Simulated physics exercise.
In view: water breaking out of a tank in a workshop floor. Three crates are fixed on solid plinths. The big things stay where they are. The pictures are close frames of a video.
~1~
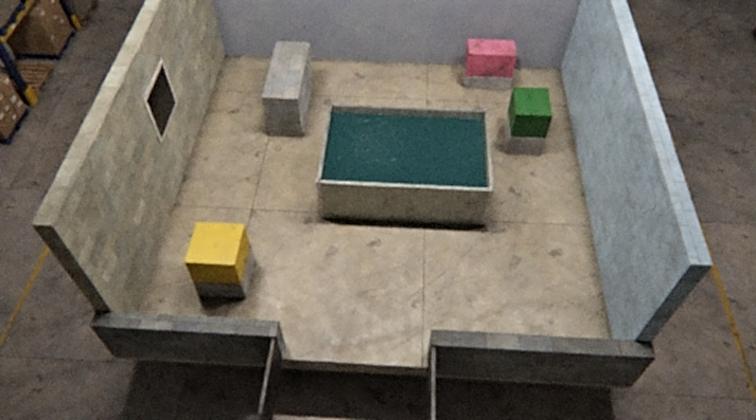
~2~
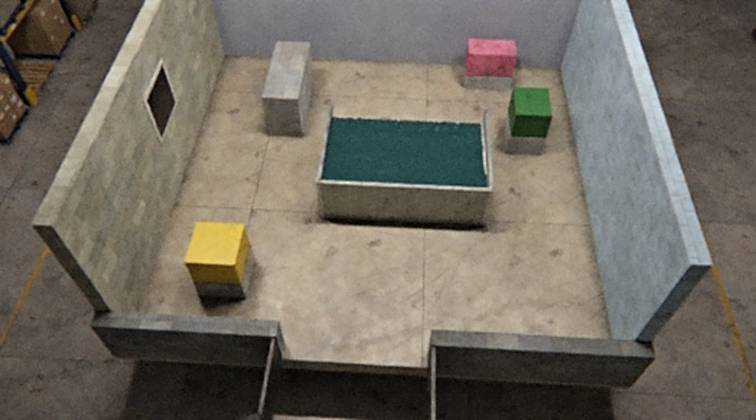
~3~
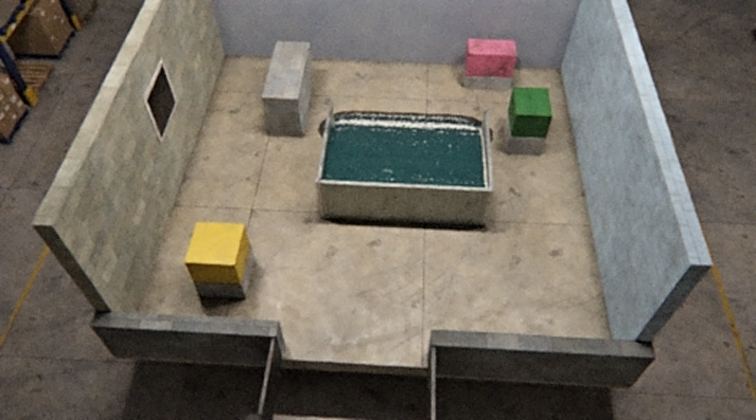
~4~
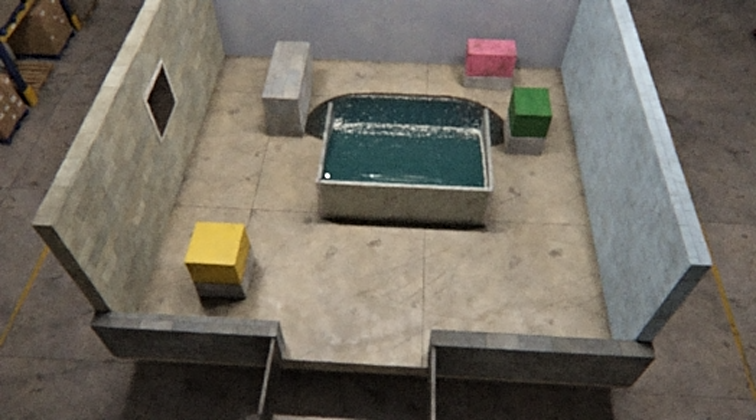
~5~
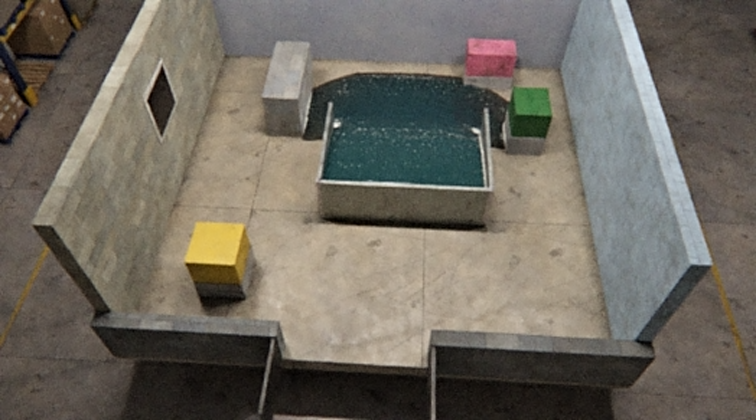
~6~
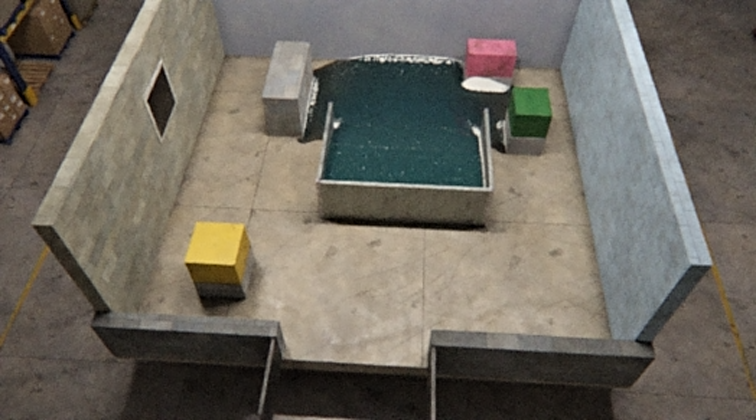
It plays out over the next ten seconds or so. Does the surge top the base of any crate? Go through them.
In the end: The yellow crate stays dry; the pink crate gets wet; the green crate stays dry.
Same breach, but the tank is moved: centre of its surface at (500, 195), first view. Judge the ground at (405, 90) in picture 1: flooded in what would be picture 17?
There: Awash.
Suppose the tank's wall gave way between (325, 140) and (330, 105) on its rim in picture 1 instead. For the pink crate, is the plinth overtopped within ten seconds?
In short: The pink crate is safe.
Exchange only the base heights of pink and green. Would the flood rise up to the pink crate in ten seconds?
In short: Pink crate ends up wet.
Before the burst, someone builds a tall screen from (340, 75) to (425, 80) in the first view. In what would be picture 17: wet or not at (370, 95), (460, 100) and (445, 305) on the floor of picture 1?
In that order: Under water, awash, clear.
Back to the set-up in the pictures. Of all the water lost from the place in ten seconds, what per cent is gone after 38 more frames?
Roughly 15 per cent.
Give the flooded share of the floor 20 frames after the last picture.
Some 60 per cent.
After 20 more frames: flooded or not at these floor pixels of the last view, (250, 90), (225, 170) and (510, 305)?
As listed: Covered, under water, clear.
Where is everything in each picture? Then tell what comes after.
The open tank at (406, 148) is whole and still, in the first frame.
The front is at a hidden place, out from the gap on the open tank's far side, in the second frame.
Water pours out on the open tank's far side and has run to (325, 125), in the third frame.
The front is at (319, 110), out from the gap on the open tank's far side, in the fourth frame.
Water pours out on the open tank's far side and has run to (313, 93), in the fifth frame.
The front is at (338, 62), out from the gap on the open tank's far side, in the sixth frame.
A moment on, water covers 25 % of the floor; the yellow crate not reached, the pink crate water round its plinth, the green crate water round its plinth.
Next, water covers 35 % of the floor; the yellow crate not reached, the pink crate water round its plinth, the green crate water round its plinth.
Then, water covers 60 % of the floor; the yellow crate not reached, the pink crate water round its plinth, the green crate water round its plinth.
Later, water covers 90 % of the floor; the yellow crate water round its plinth, the pink crate water round its plinth, the green crate water round its plinth.
In the end, water covers 100 % of the floor; the yellow crate stayed above the water, the pink crate was topped, the green crate stayed above the water.
